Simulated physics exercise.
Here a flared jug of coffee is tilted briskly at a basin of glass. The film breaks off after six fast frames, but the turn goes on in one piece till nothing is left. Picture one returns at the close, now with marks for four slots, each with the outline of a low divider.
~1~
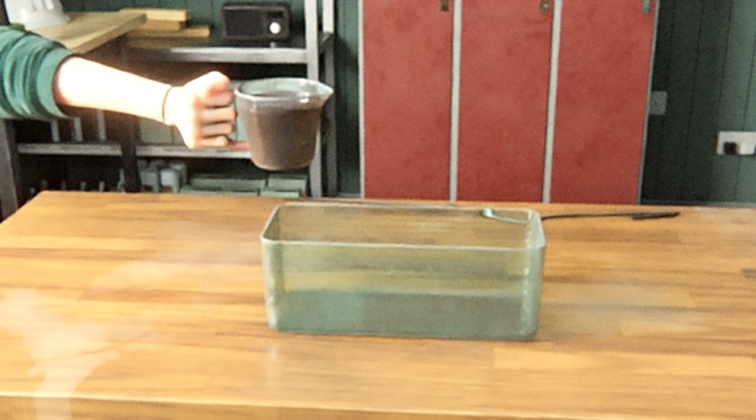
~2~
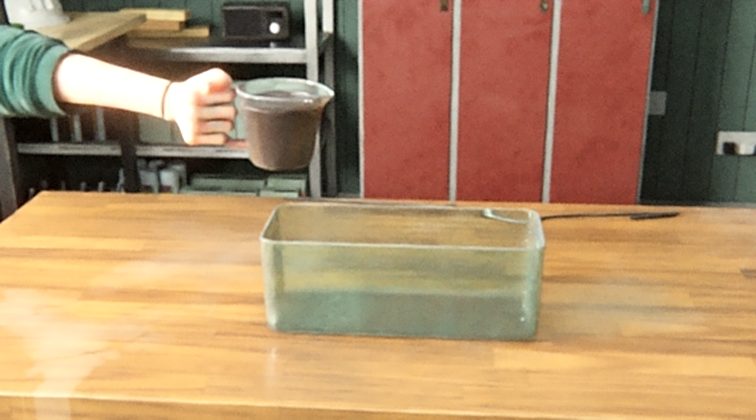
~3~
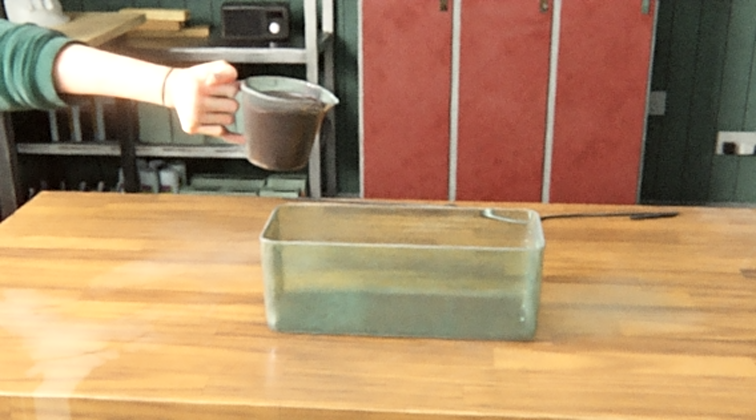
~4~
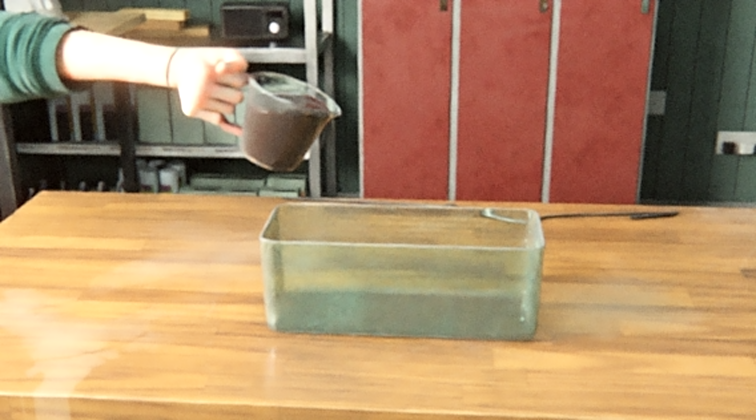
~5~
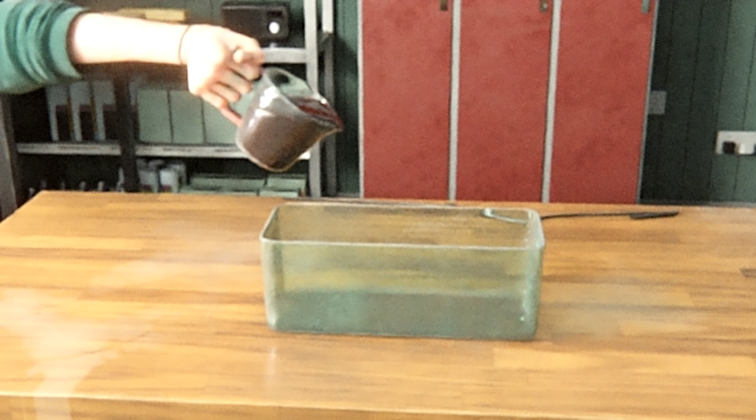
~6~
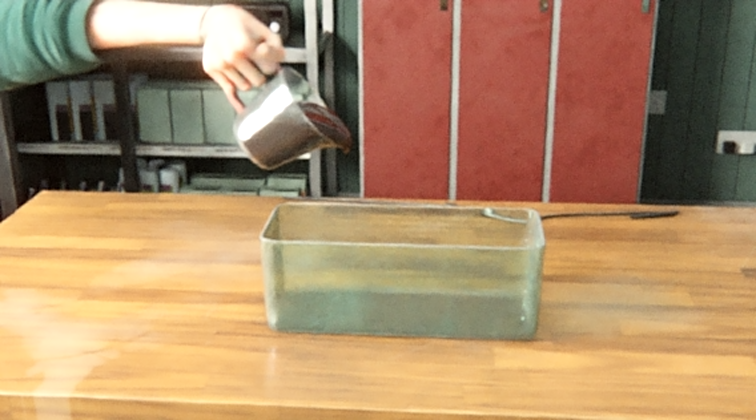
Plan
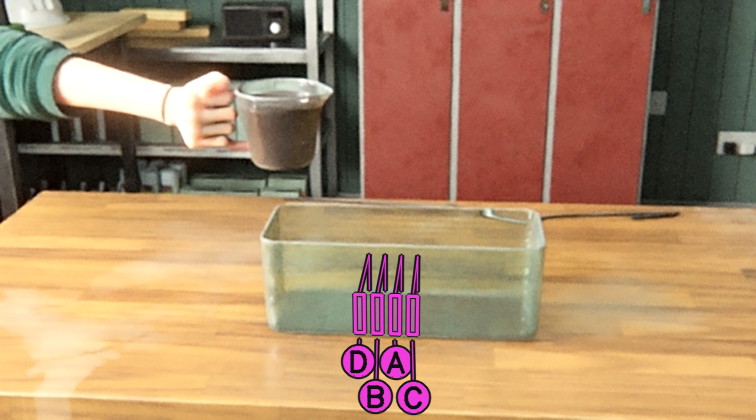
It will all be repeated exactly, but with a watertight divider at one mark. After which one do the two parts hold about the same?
The answer is position D.
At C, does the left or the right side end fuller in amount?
The left side.
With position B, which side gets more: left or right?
More ends on the left.
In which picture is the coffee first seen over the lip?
In picture 5.
In magenta, A at (394, 340); B at (377, 340); C at (412, 341); D at (359, 339).
For position A, about 86 % ends left of the wall and 9 % right of it; 4 % is lost outside.
For position B, about 72 % ends left of the wall and 27 % right of it.
For position C, about 88 % ends left of the wall and 7 % right of it; 4 % is lost outside.
For position D, about 50 % ends left of the wall and 47 % right of it; 3 % is lost outside.
